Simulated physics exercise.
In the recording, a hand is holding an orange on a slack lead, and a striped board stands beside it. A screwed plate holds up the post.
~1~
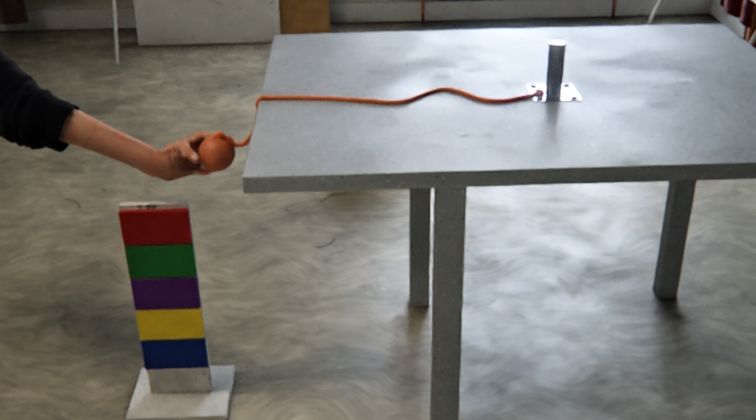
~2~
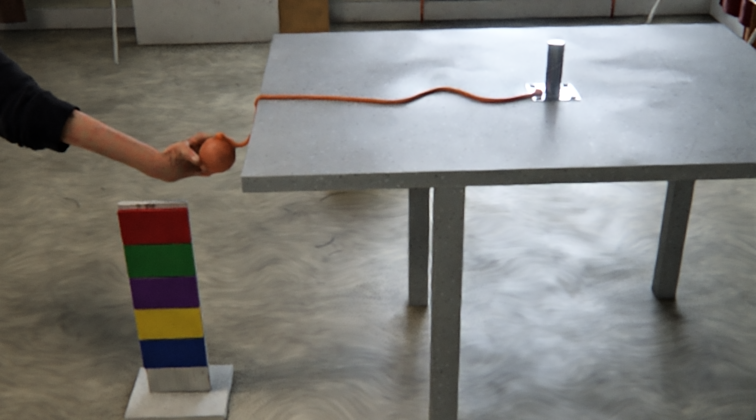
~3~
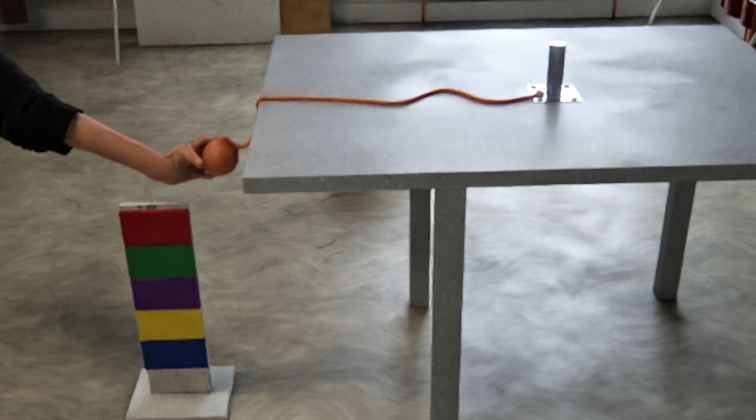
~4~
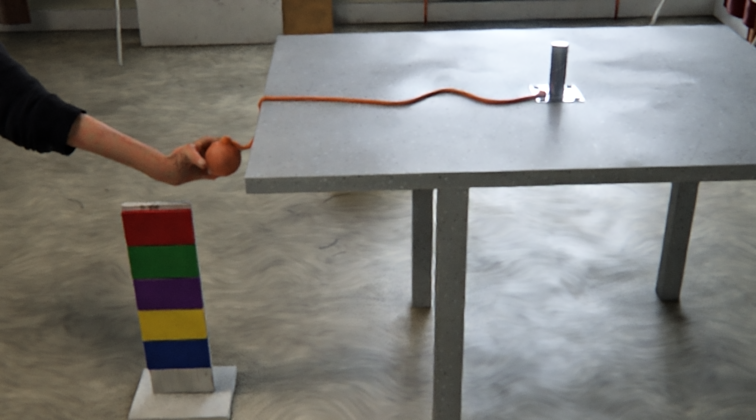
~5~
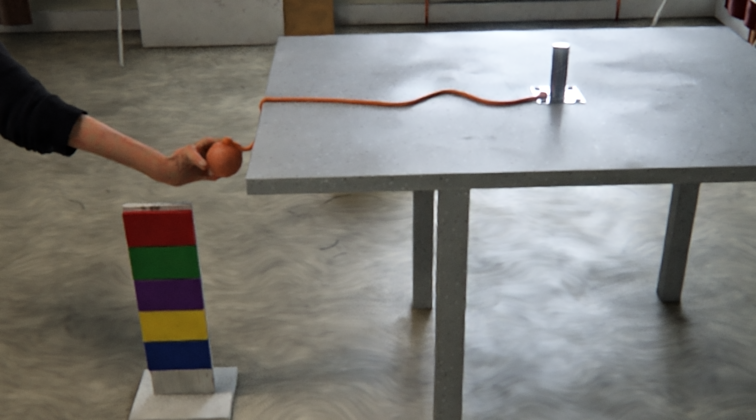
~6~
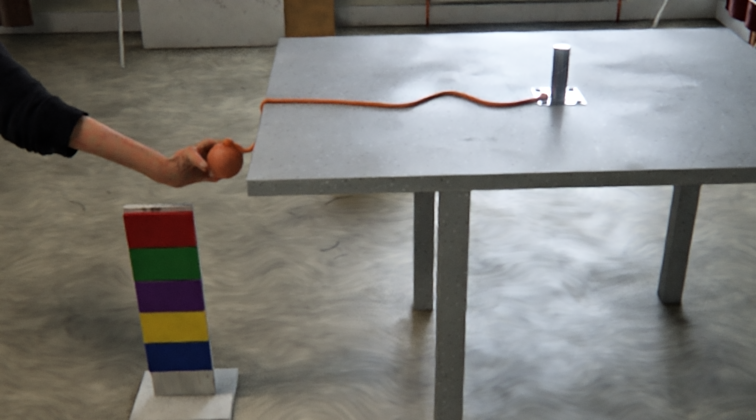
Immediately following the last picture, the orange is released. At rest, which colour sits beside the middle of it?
Its centre is beside red.
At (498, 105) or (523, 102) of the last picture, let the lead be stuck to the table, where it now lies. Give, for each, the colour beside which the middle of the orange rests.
First try red, second try red.
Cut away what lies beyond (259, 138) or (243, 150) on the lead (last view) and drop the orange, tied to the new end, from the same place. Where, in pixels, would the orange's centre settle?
Around (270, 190) for the first cut and around (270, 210) for the second.
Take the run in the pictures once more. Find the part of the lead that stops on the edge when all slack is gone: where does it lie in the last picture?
Pixel (294, 101) or thereabouts.
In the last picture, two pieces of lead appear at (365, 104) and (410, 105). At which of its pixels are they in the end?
Final spots: (333, 104), then (379, 103).
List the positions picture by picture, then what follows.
The first frame shows orange (217, 154); red (155, 229); green (161, 262); purple (165, 294); yellow (170, 325); blue (175, 355).
The second frame shows orange (218, 155); lead through (511, 99) (449, 89) (399, 102) (327, 98) (259, 103).
The third frame shows orange (221, 158).
The fourth frame shows orange (224, 158); lead through (515, 101) (453, 91) (402, 103) (331, 100) (262, 105).
The fifth frame shows orange (225, 159).
The sixth frame shows orange (225, 161); lead through (516, 104) (455, 93) (404, 106) (333, 102) (264, 107).
Early on, orange near (280, 226); level with red.
Midway, orange near (259, 228); level with red.
Finally, orange near (272, 229); level with red. The lead holds its middle at red.
